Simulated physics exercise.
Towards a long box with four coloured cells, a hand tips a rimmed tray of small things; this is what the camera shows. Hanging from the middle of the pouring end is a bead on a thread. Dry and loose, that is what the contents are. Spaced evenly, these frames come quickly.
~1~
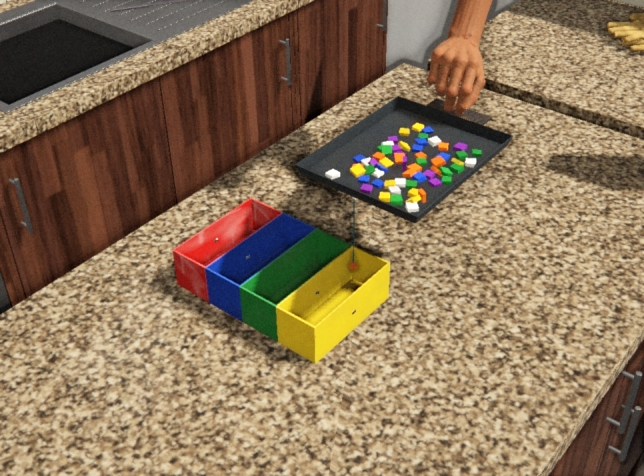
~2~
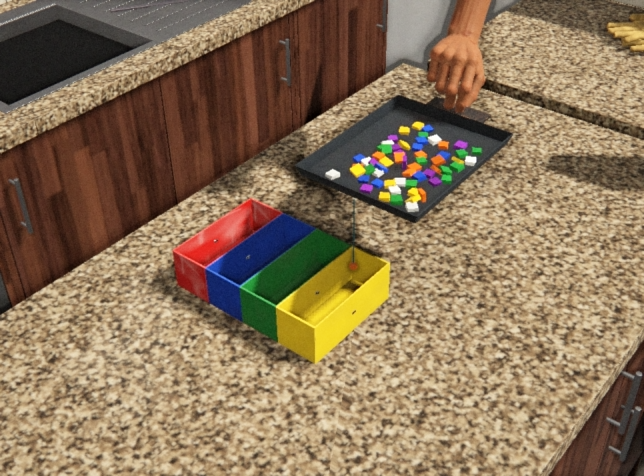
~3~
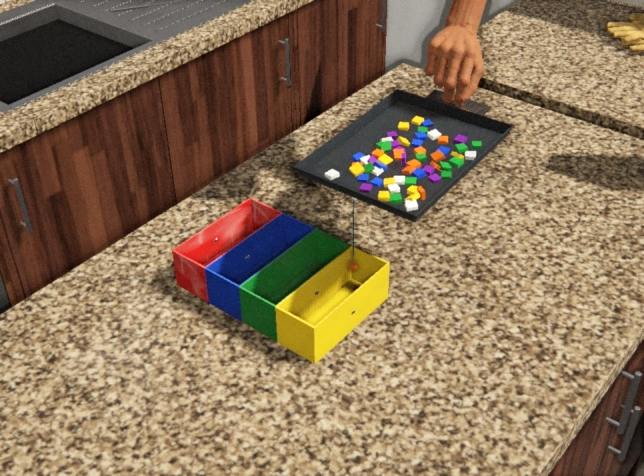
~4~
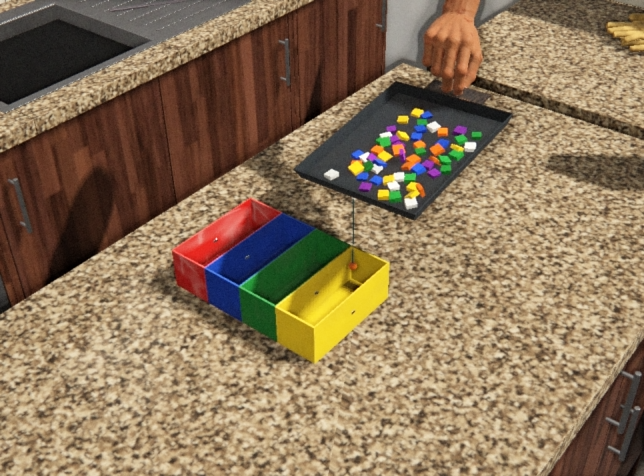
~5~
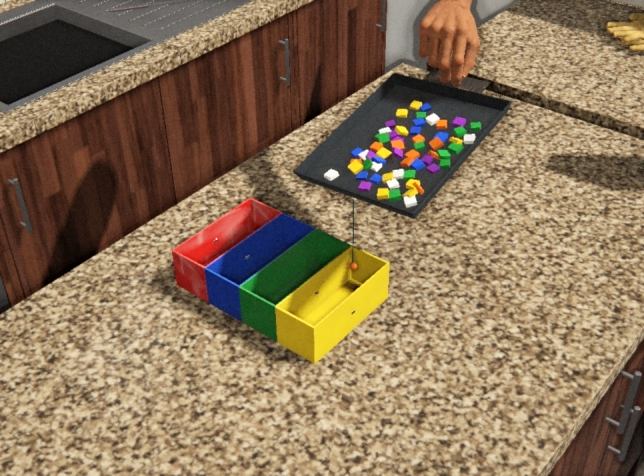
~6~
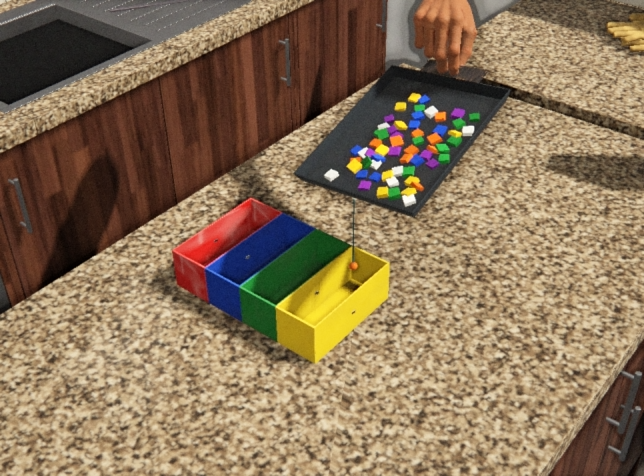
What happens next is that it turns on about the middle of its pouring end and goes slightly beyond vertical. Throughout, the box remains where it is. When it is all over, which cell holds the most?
The green cell holds the most.
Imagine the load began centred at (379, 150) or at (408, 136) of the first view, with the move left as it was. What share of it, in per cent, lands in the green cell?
The first start gives 70 percent and the second 60 percent.
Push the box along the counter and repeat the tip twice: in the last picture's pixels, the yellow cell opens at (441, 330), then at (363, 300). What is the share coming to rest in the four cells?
You'd get 60 per cent first and 100 per cent second.
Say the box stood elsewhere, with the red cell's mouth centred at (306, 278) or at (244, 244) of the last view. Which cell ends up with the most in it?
The answer is red for the first try and blue for the second.
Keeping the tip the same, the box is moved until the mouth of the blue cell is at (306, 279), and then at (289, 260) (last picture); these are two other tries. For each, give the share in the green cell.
About 10 and 30 per cent.
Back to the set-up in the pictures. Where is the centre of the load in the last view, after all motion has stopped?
Somewhere around (297, 296) in the last picture.
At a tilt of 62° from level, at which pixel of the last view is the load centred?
The middle of the pieces lands at roughly (334, 175).
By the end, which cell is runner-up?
Rank two - the yellow one.
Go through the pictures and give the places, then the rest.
In the first frame, corners of the pouring end near (301, 164) and (416, 213), level; middle of the load near (405, 163), mosaic tiles; bead on its thread near (353, 266); red cell near (191, 273); blue cell near (224, 291); green cell near (259, 311); yellow cell near (296, 331).
In the second frame, corners of the pouring end near (301, 165) and (416, 213), level; middle of the load near (404, 163).
In the third frame, corners of the pouring end near (300, 166) and (415, 211), tipped barely, lowest at the left corner; middle of the load near (404, 159).
In the fourth frame, corners of the pouring end near (300, 168) and (414, 210), tipped a little, lowest at the left corner; middle of the load near (402, 155).
In the fifth frame, corners of the pouring end near (299, 170) and (412, 209), tipped a little, lowest at the left corner; middle of the load near (398, 153).
In the sixth frame, corners of the pouring end near (299, 172) and (412, 208), tipped clearly, lowest at the left corner; middle of the load near (394, 151); red cell near (191, 273); blue cell near (224, 291); green cell near (259, 311); yellow cell near (296, 331).
Shortly afterwards, tray tipped steeply; all but a few on the tray; only a few falling or outside the box.
Next, tray tipped past a quarter turn; near half on the tray; a little in the yellow cell; only a few in the green cell; only a few in the blue cell; near half falling or outside the box.
Some moments later, tray tipped past a quarter turn; near two thirds in the green cell; near a quarter in the yellow cell; a little in the blue cell.
In the end, tray tipped past a quarter turn; near two thirds in the green cell; near a quarter in the yellow cell; a little in the blue cell; none at all in the red cell.
